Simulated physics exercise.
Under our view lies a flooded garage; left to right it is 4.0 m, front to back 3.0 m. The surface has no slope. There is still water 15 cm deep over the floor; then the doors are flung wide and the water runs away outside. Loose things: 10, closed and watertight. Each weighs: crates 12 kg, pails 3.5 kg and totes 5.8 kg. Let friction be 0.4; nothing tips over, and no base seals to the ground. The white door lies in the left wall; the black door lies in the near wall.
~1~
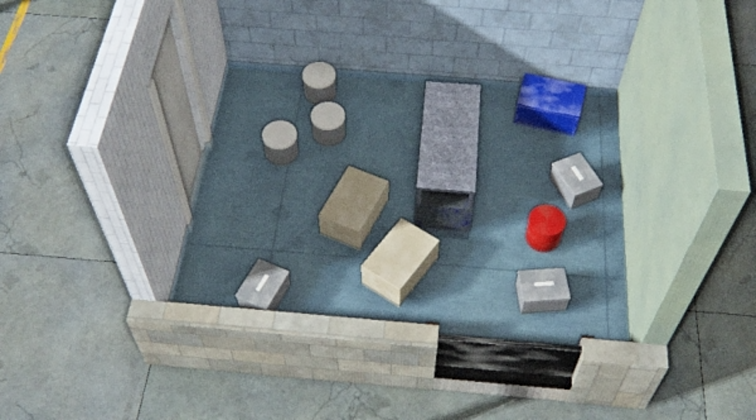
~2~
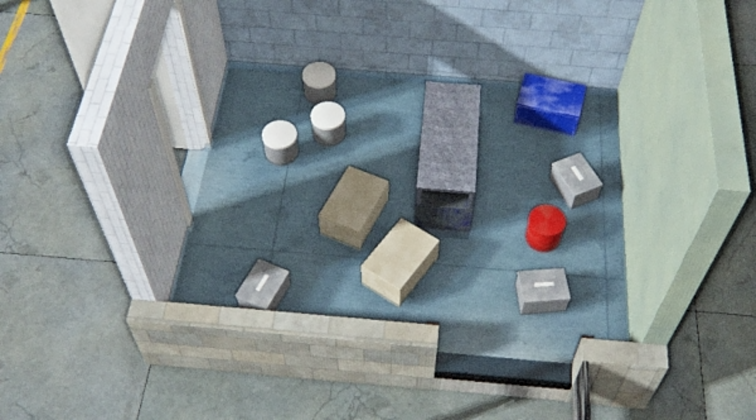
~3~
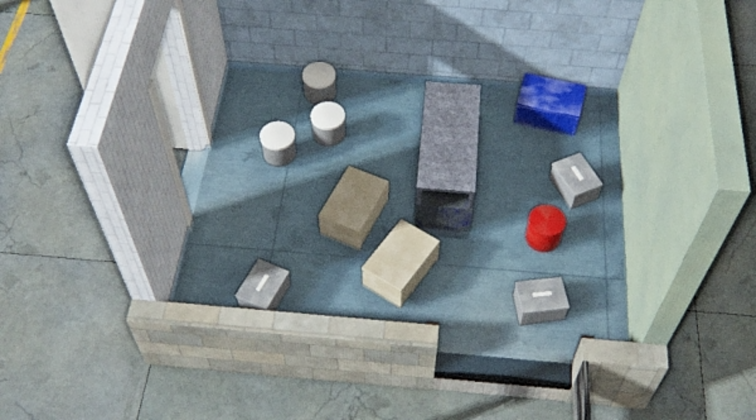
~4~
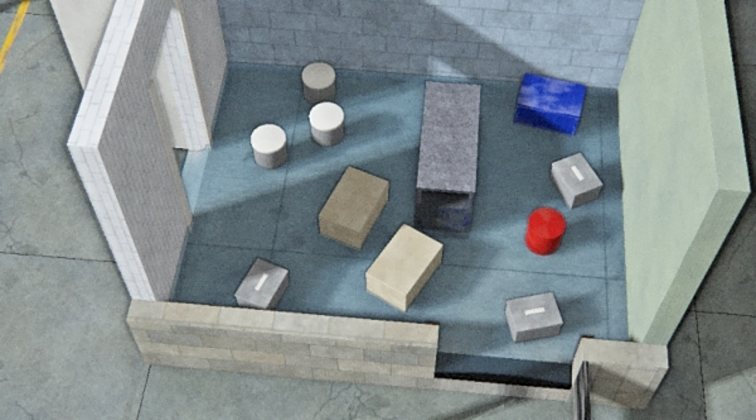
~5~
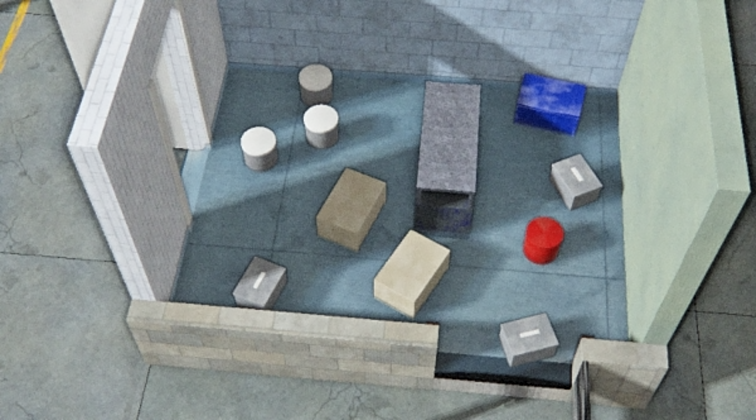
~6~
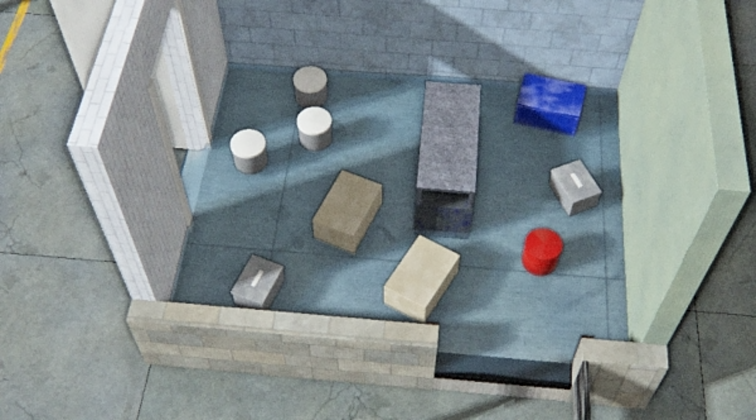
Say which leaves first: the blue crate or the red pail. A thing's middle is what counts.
The red one.
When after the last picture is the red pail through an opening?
At roughly 2.5 seconds.
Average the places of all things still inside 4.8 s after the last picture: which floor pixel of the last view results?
That lands at roughly (369, 209).
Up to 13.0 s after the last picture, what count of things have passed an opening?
That makes 7 by then.
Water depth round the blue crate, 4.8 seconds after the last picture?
Somewhere close to 9 cm.
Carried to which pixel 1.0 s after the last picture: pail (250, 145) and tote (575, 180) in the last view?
First one near (211, 153), second near (577, 207).
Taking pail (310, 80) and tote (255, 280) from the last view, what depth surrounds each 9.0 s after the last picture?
First roughly 6 cm, second roughly 7 cm.
Then, 1.0 s after the last picture the blue crate is near (551, 104), 0.1 m from its start, afloat; the red pail is near (548, 274), 0.5 m from its start, afloat; 1 of 10 are out; 9 afloat.
Then, 4.8 s after the last picture the blue crate is near (554, 121), 0.3 m from its start, afloat; the red pail has gone out (2.6 s after the last picture); 4 of 10 are out; 6 afloat.
Then, 9.0 s after the last picture the blue crate is near (557, 146), 0.6 m from its start, afloat; the red pail has gone out (2.6 s after the last picture); 6 of 10 are out; 4 afloat.
Then, 13.0 s after the last picture the blue crate is near (563, 174), 0.9 m from its start, aground; the red pail has gone out (2.6 s after the last picture); 7 of 10 are out; 1 afloat.
